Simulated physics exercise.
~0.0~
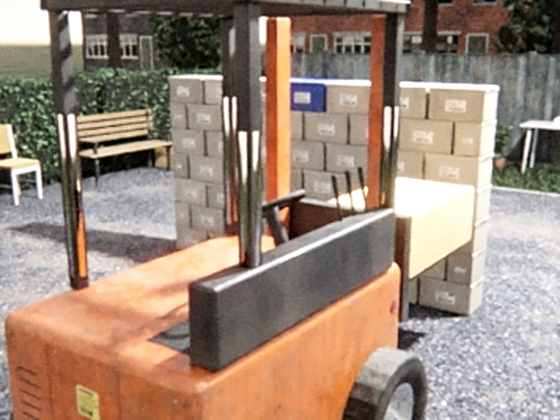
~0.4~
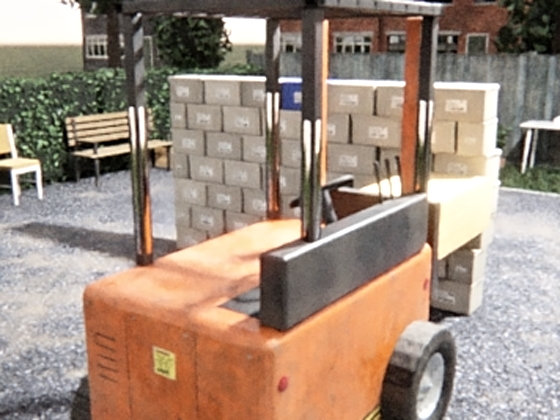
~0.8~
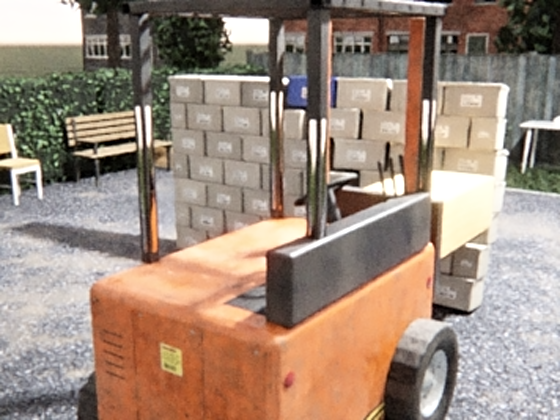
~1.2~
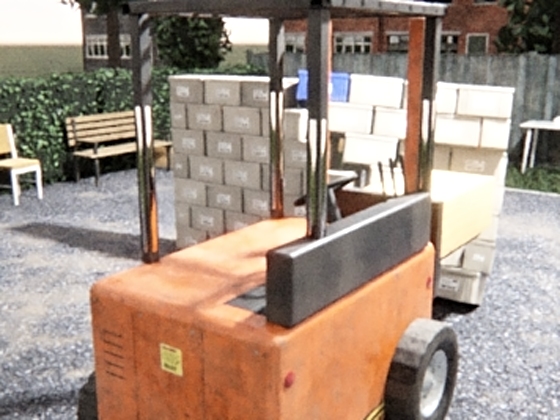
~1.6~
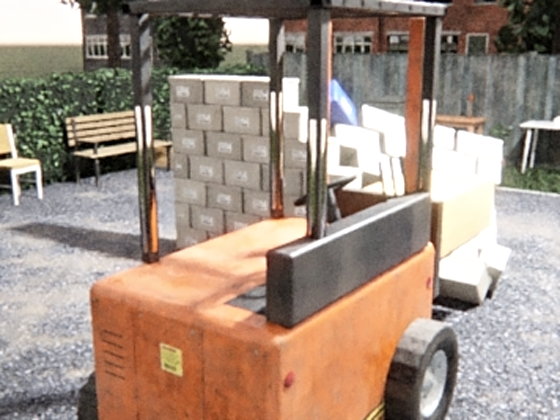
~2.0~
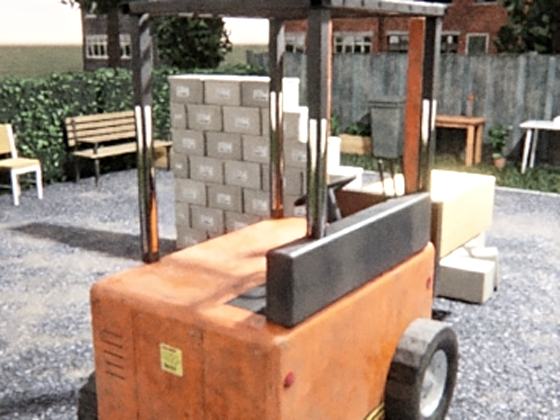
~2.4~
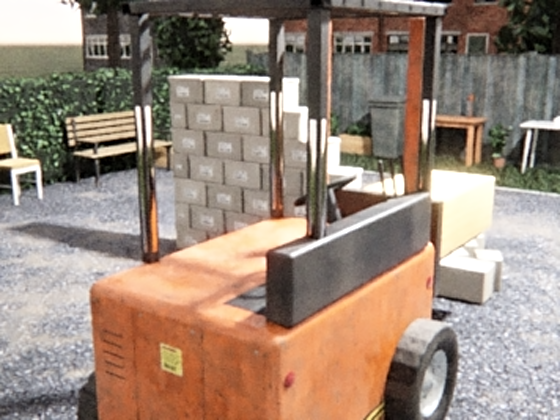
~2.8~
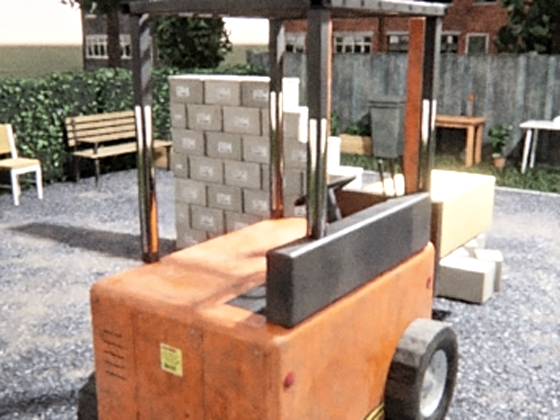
An orange forklift carrying a pale crate rolls away to the right across a gravel yard, toward a tall wall of stacked grey boxes with a single blue one near the top. It stops with its load against the right-hand part of the wall, and the boxes there begin to shift. That section then leans back together, the blue box tilting with it, and breaks apart as it topples away behind the forklift. The left part stays standing in neat rows. At the end the forklift sits still, a fence and planter show through the gap, the blue box is out of sight, and a few pale boxes remain low beside the crate.
